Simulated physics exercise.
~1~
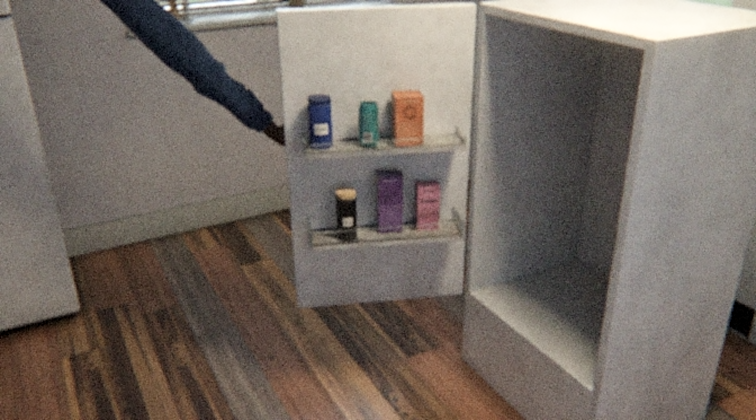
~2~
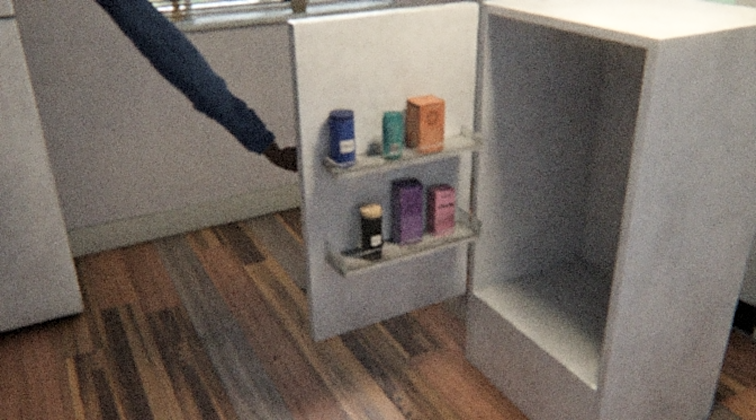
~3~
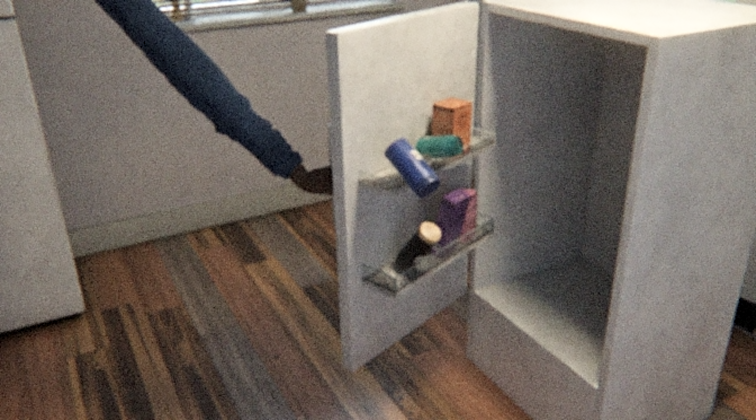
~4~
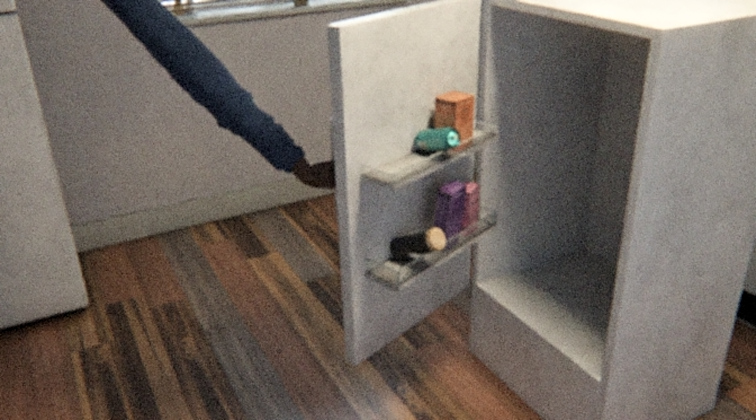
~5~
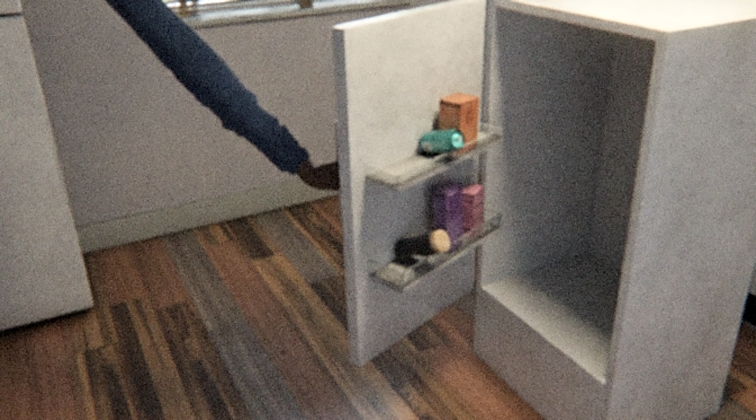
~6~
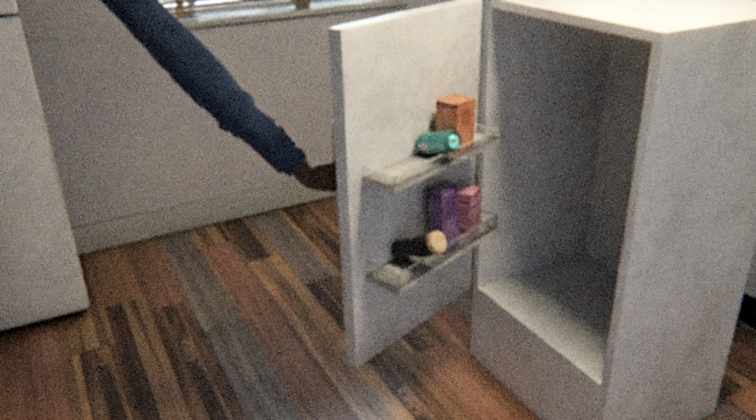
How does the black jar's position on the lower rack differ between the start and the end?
At the start the black jar stands upright on the lower rack, and by the end it is lying on its side there.
